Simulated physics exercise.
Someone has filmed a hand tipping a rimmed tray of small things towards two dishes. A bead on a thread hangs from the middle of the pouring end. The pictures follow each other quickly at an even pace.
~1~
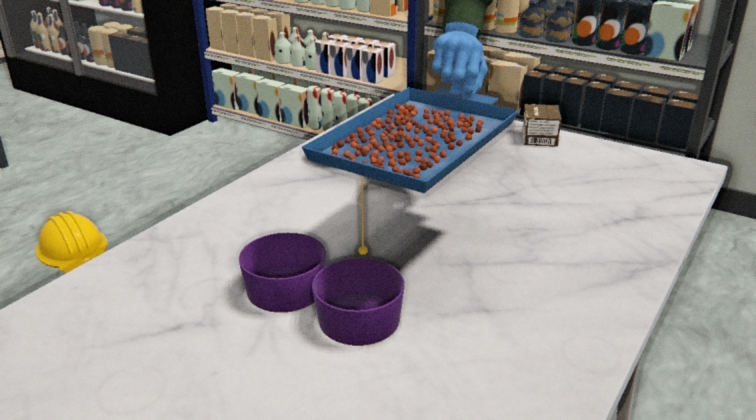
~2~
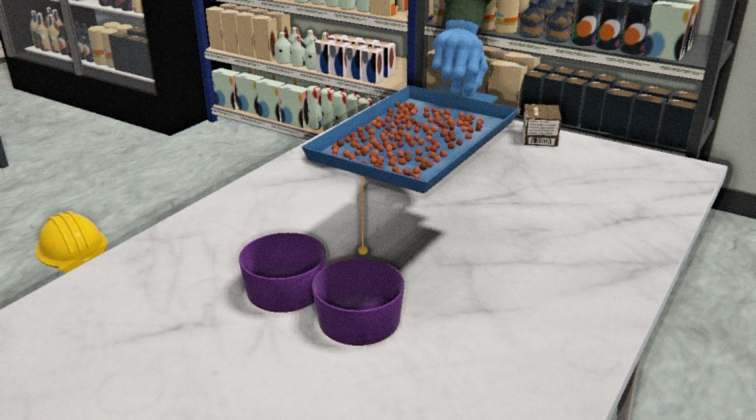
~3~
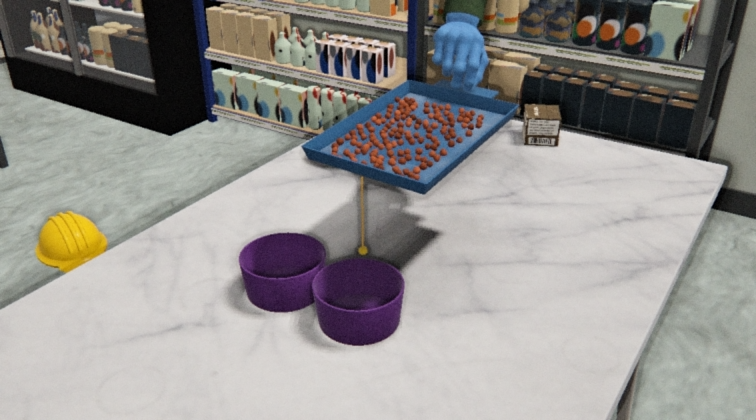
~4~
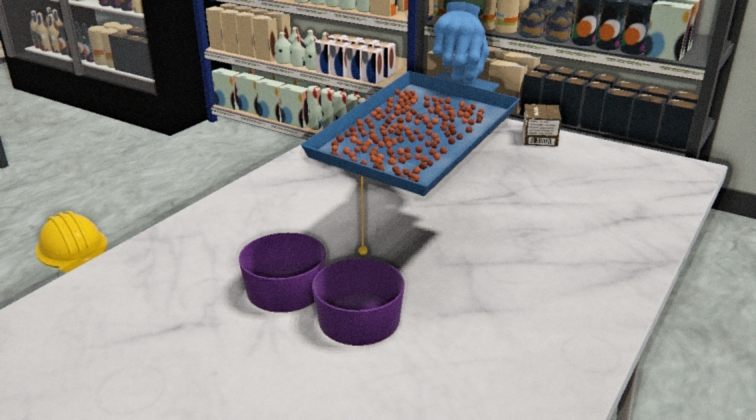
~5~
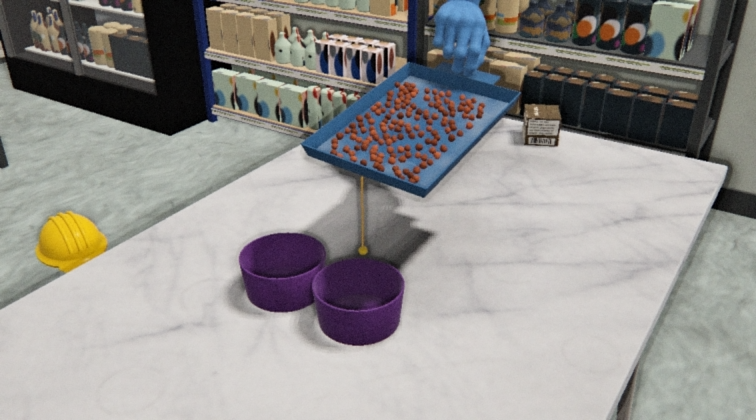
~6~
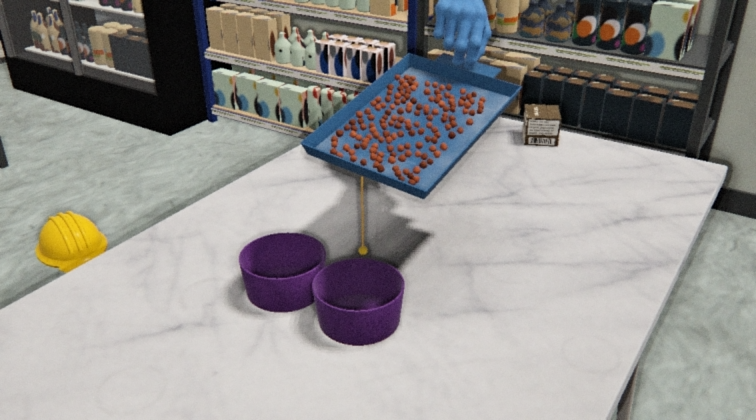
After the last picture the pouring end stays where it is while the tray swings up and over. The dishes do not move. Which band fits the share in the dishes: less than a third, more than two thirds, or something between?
Together they catch between a third and two thirds.
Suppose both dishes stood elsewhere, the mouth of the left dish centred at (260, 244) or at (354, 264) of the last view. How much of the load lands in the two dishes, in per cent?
In turn 10 and 80 in a hundred.
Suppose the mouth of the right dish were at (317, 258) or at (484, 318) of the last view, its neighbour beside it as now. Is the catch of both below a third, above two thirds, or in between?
The first try: Less than a third. The second: Above two thirds.
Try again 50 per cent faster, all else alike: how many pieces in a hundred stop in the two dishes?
Roughly 40 in a hundred.
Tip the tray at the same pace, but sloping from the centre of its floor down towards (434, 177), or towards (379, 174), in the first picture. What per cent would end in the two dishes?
About 30 and 70 per cent.
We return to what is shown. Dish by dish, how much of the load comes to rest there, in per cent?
About: Left dish 0, right dish 50 per cent.
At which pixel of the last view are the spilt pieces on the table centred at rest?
At about (434, 328).
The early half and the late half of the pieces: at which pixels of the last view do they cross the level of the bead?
First near (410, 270), later near (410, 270).
Soon, tray tipped steeply; all on the tray.
A while on, tray tipped right over; nearly all on the tray; a stray few outside both.
Towards the end, tray tipped past a quarter turn; about half in the right dish; about half outside both.
Finally, tray tipped past a quarter turn; about half in the right dish; none in the left dish; about half outside both.
